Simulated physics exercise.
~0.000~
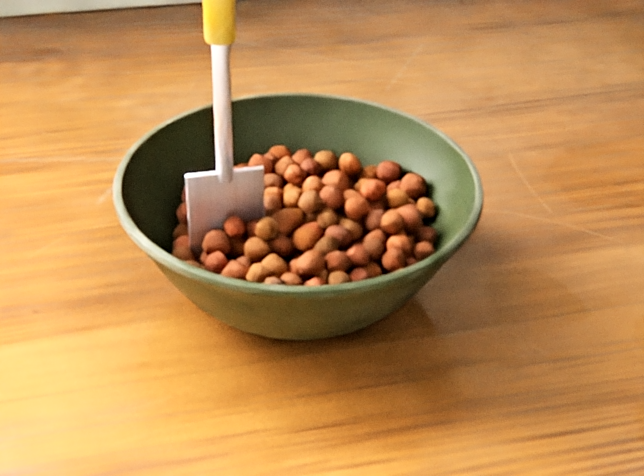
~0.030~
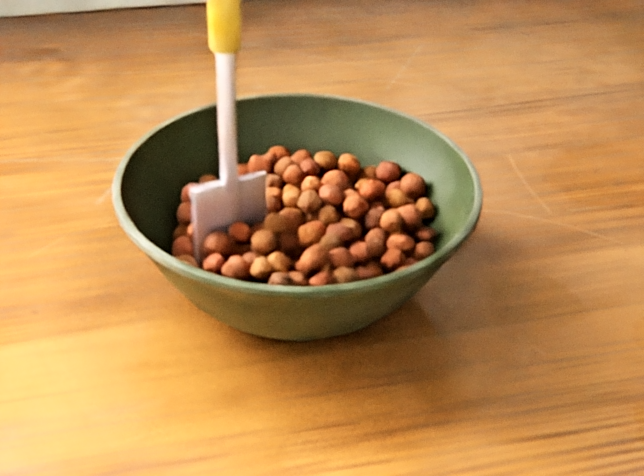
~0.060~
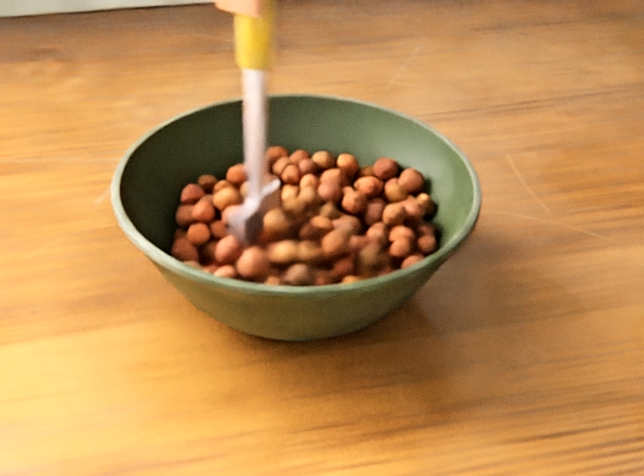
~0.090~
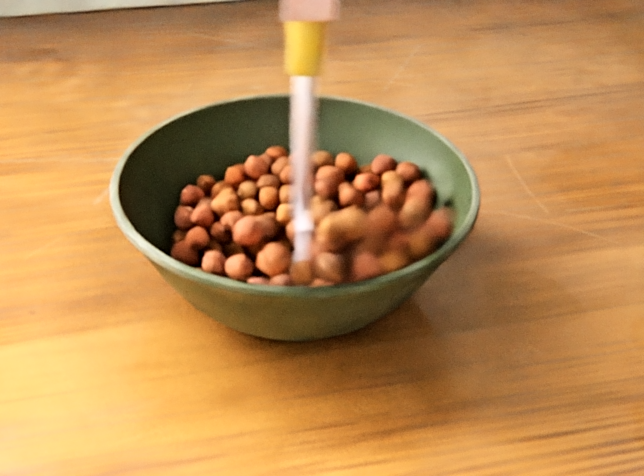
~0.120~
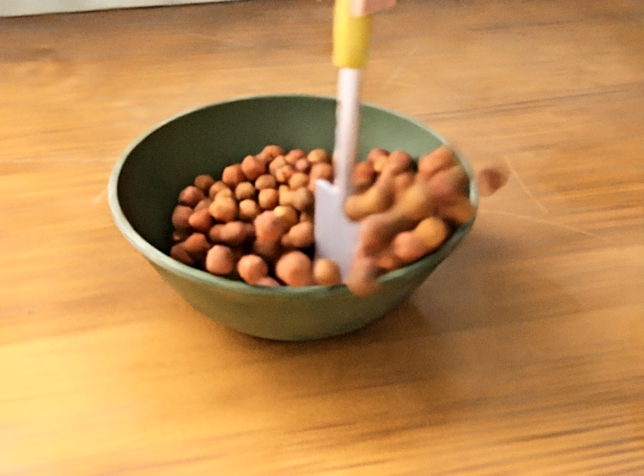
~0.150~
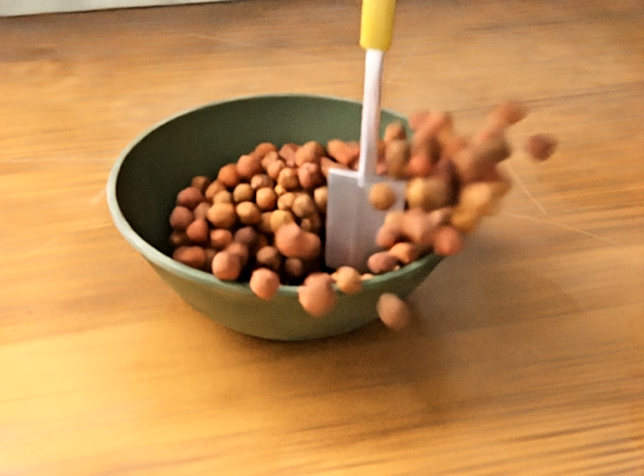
A pale flat spatula with a yellow handle, its holder barely glimpsed at the top edge, stands at the left inside a green bowl of reddish-brown nuts on a wooden tabletop, seen from above at an angle. It sweeps along the near side towards the right, turning edge-on and then broad again, while the bowl and camera stay still. Nuts heap up ahead of it, and several fly over the right and near rim.
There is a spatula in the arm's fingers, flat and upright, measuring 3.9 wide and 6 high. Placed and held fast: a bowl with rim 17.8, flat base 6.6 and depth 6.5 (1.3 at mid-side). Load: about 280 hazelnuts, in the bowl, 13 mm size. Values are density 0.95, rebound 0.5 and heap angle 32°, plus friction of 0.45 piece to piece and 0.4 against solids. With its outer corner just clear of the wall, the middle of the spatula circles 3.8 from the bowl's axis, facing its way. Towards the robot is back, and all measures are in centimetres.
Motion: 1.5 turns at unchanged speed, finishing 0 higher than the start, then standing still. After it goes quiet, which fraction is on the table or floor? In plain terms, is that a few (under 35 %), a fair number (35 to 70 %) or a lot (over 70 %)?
A fair number, 35 to 70 %.
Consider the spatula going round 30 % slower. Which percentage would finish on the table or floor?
Estimated share: Near 35 %.
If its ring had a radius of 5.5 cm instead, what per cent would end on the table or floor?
Around 40 in a hundred.
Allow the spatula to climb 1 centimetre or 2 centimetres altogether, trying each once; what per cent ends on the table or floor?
I'd reckon around 45 and 40 per cent.
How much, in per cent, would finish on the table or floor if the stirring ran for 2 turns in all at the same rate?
I'd expect some 55 per cent.
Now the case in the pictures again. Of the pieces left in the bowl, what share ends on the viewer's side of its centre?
I'd put it at roughly 45 per cent.
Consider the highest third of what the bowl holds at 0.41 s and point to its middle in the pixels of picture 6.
(297, 259).
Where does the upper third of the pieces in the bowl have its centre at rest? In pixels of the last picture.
Centre of top third: Approx. (361, 192).
After 0.28 s, 297° round, highest piece 13 above the table; 211 in the bowl, 11 on the table or floor, 59 in flight or on the tool.
After 0.41 s, 84° round, highest piece 10 above the table; 165 in the bowl, 71 on the table or floor, 45 in flight or on the tool.
After 0.67 s, 180° round, highest piece 6 above the table; 141 in the bowl, 139 on the table or floor, 1 in flight or on the tool.
After 1.37 s, 180° round, highest piece 6 above the table; 141 in the bowl, 140 on the table or floor.
In the end, 141 in the bowl, 140 on the table or floor. That is 50 % on the table or floor.
